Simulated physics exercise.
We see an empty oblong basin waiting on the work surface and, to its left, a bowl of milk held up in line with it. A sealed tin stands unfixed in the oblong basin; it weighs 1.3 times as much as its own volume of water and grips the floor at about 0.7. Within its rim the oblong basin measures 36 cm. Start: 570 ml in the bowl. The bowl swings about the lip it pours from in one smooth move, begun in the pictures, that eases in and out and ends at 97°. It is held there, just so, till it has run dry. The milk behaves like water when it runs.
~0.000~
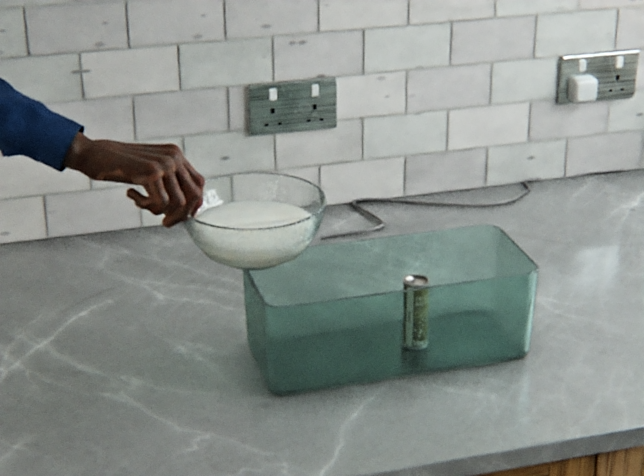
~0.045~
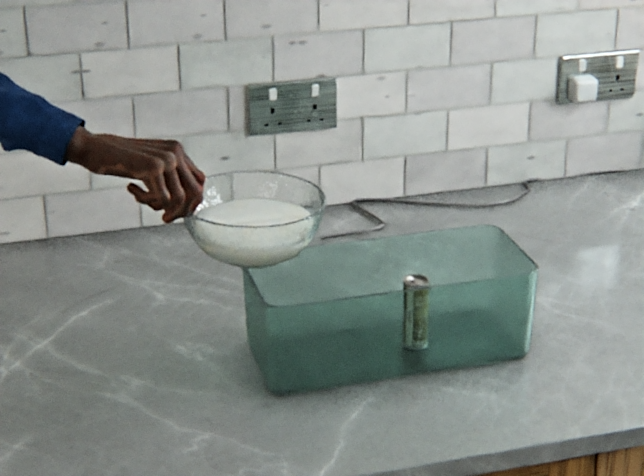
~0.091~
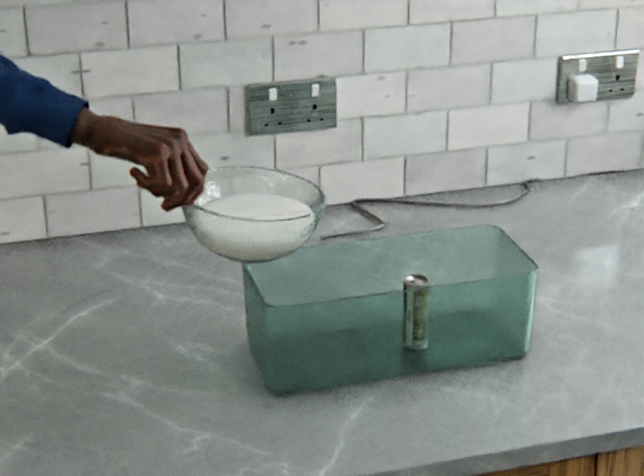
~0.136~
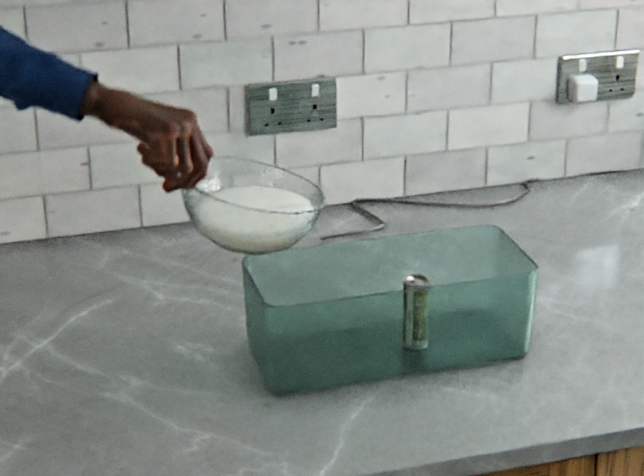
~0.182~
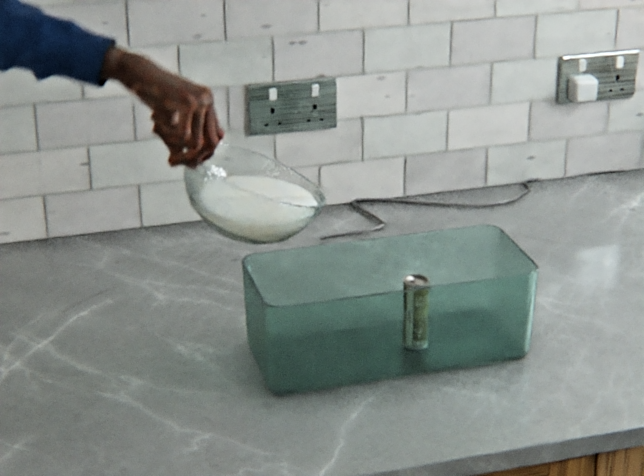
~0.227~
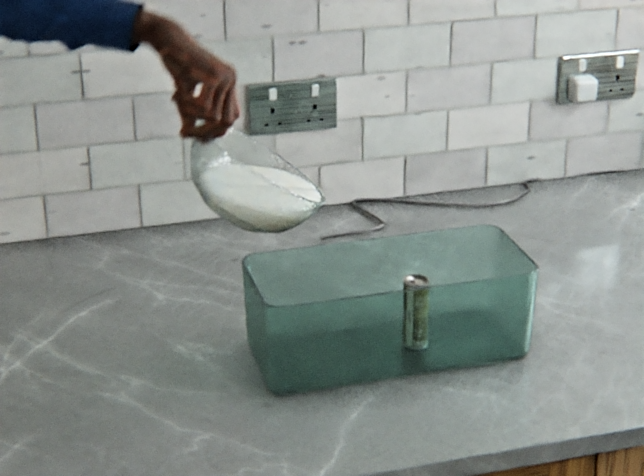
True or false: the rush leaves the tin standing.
True.
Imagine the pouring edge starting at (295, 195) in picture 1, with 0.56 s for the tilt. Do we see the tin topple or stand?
It tumbles.
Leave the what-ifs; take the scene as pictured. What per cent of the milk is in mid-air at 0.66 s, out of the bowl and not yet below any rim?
I'd put it at about 9 per cent of the liquid.
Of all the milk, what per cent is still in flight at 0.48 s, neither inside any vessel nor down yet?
It comes to roughly 64 per cent.
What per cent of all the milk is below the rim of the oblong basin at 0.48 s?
Roughly 7 percent.
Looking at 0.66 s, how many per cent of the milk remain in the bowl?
0 per cent or thereabouts.
By 0.48 s the tilt is 92° and 30 per cent is still to pour; the tin stands where it began.
By 0.66 s the tilt is 97° and 0 per cent is still to pour; the tin stands where it began.
By 0.85 s the tilt is 97° and 0 per cent is still to pour; the tin stands where it began.
By 1.06 s the tilt is 97° and 0 per cent is still to pour; the tin stands where it began.
At rest the tin stands where it began.
